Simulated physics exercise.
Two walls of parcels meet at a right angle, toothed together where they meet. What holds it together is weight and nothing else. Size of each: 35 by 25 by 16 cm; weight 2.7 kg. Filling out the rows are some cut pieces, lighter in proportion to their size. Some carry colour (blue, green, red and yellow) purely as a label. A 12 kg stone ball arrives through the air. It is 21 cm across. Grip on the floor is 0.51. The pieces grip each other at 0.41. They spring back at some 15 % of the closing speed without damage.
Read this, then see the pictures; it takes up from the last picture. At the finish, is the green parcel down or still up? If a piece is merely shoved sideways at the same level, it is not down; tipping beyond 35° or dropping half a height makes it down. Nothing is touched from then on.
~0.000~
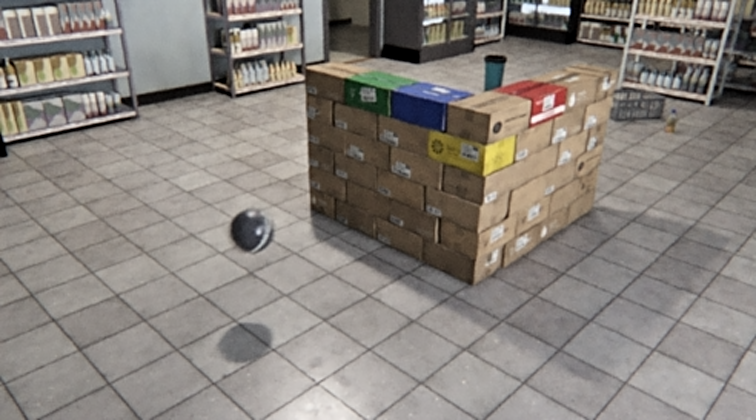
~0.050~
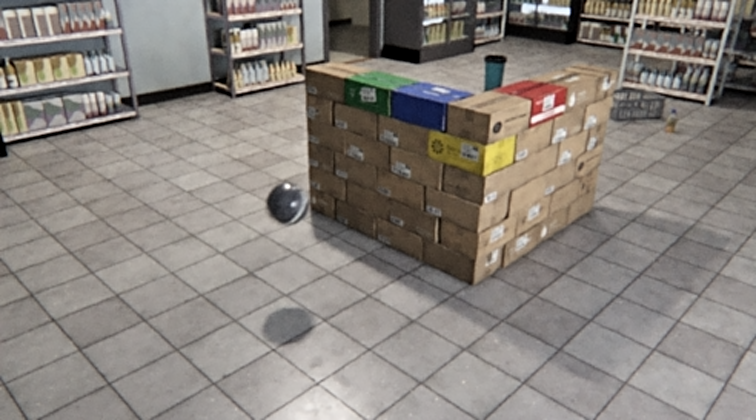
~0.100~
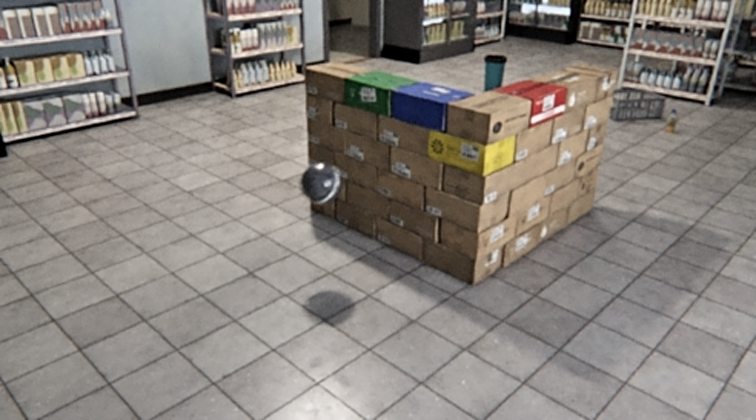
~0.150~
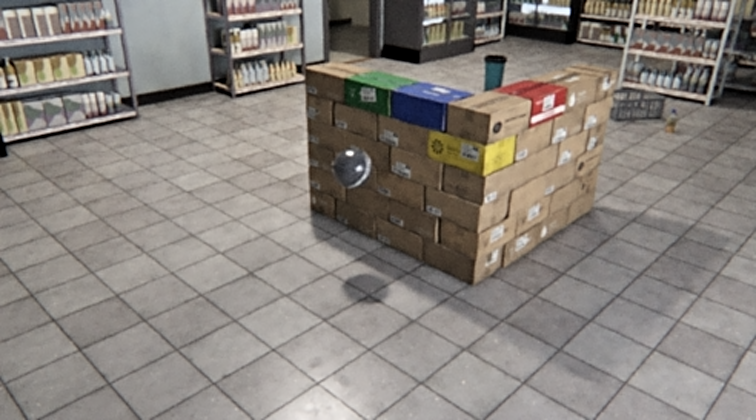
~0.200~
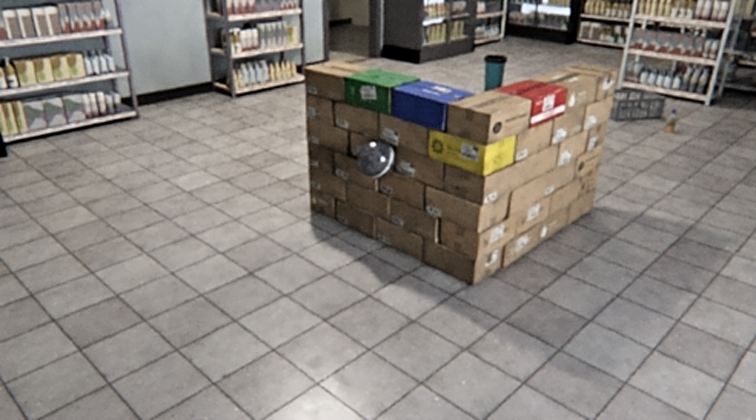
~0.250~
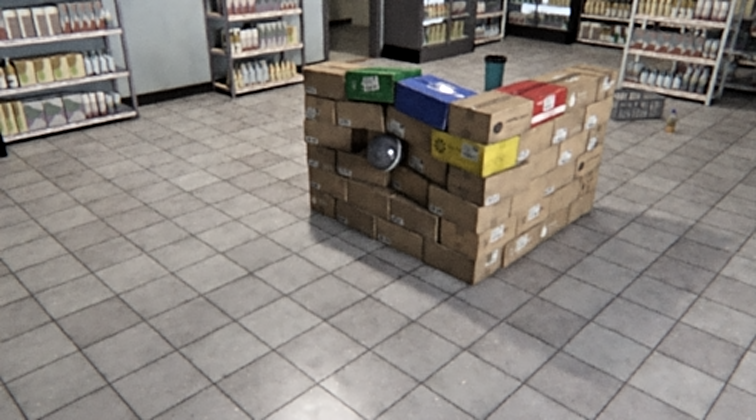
It is down.
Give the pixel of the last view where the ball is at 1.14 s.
(443, 194), roughly.
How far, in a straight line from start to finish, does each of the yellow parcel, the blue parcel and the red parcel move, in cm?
Approx. shifts in cm - yellow: 5; blue: 90; red: 0.
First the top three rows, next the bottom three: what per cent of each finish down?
40% and 10%.
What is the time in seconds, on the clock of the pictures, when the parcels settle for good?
3.5 s, roughly.
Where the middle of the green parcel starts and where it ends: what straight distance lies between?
I'd put it at near 152 cm.
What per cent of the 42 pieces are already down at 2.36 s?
By then, 25 per cent.
After 0.40 s, ball still moving; none of the 42 parcels down, 18 disturbed; green parcel 11° from how it stood; blue parcel 58 mm from its place.
After 1.14 s, ball still moving; 3 of the 42 parcels down; green parcel 19° from how it stood, 11 cm lower; blue parcel 17° from how it stood.
After 1.78 s, ball still moving; 9 of the 42 parcels down; green parcel 21° from how it stood, 57 cm lower; blue parcel on its side.
After 2.36 s, ball still moving; 11 of the 42 parcels down; green parcel on its side; blue parcel on its side.
In the end (3.5 s), ball at rest; 11 of the 42 parcels down; green parcel on its side; blue parcel on its side; red parcel 16 mm from its place. From the last view, middles, green parcel near (461, 146), blue parcel near (413, 191).
